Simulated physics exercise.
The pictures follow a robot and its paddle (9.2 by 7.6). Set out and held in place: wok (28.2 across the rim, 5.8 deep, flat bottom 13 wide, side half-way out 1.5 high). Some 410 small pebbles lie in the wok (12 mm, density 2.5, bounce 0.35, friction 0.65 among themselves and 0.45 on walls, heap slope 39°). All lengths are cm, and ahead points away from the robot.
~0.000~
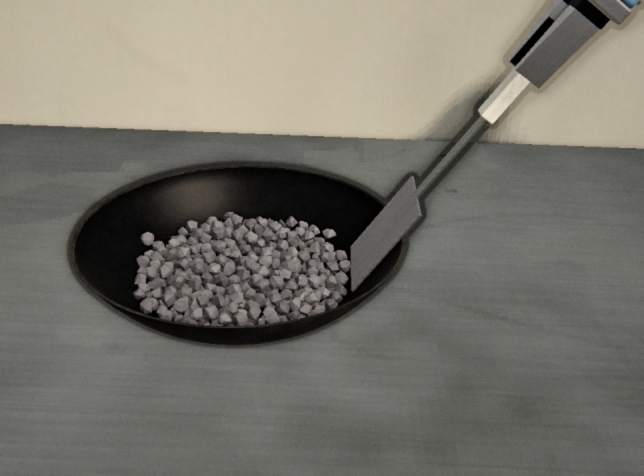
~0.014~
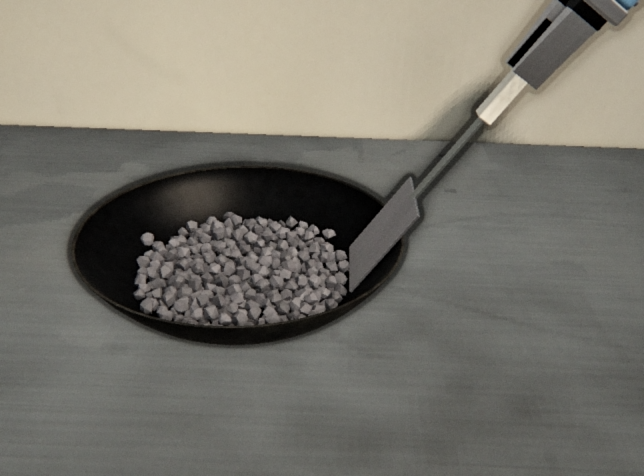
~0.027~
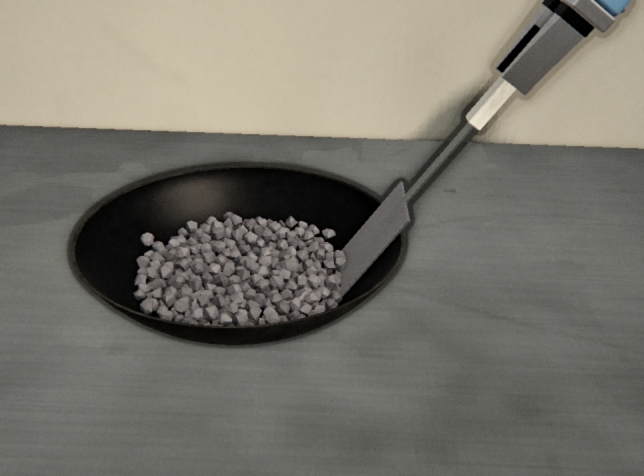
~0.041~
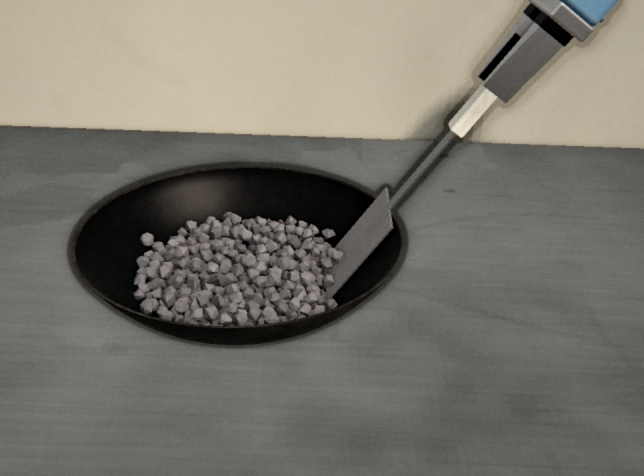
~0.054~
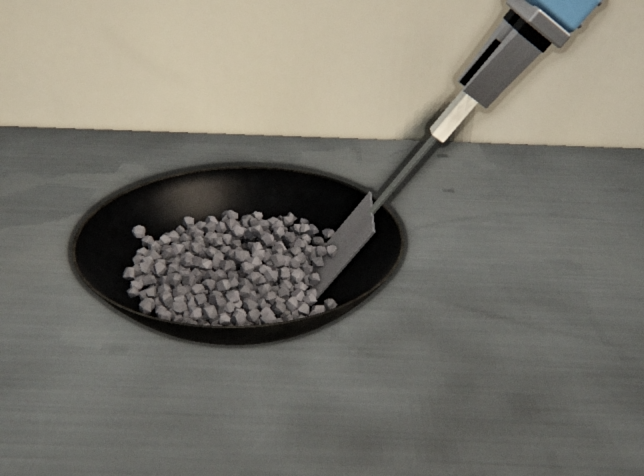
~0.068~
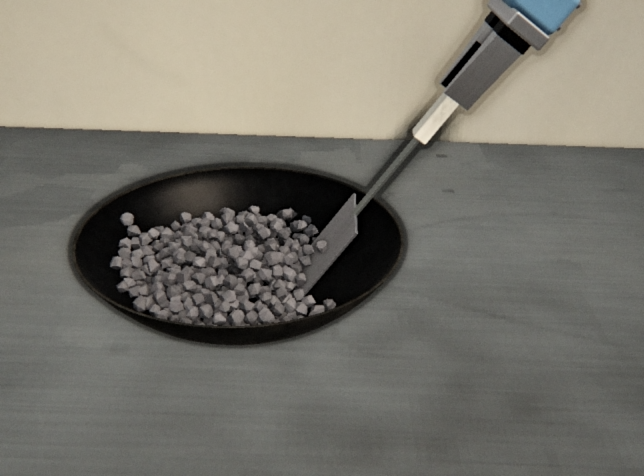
The clip shows a robot's paddle resting at the right side of a black wok of small grey pebbles, barely moving at first, then sliding left and pushing the heap slightly leftward as a few pebbles shift.
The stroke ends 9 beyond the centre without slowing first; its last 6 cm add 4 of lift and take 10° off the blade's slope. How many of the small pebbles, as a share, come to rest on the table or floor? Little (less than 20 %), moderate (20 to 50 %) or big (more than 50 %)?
A moderate share, 20 to 50 %, ends on the table or floor.
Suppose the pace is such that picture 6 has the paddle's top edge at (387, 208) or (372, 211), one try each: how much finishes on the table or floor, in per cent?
About 5 and 20 per cent.
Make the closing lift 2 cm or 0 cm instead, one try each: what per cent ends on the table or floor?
About 35 and 25 per cent.
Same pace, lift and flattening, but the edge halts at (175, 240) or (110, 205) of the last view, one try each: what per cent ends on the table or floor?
Some 10 and 45 per cent.
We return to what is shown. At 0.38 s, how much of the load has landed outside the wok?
Some 20 per cent.
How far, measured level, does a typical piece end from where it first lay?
Roughly 7 cm.
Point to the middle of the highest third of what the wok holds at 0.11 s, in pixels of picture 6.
At about (182, 250).
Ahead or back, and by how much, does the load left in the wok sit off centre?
About 4.0 cm ahead.
After 0.11 s, sloping 56°, highest piece 8 above the table; 413 in the wok, 1 on the blade or in flight.
After 0.16 s, sloping 53°, highest piece 9 above the table; 410 in the wok, 4 on the blade or in flight.
After 0.38 s, sloping 46°, highest piece 15 above the table; 297 in the wok, 74 on the table or floor, 43 on the blade or in flight.
After 1.43 s, sloping 46°, highest piece 7 above the table; 295 in the wok, 119 on the table or floor.
In the end, 295 in the wok, 119 on the table or floor. That is 29 % on the table or floor.
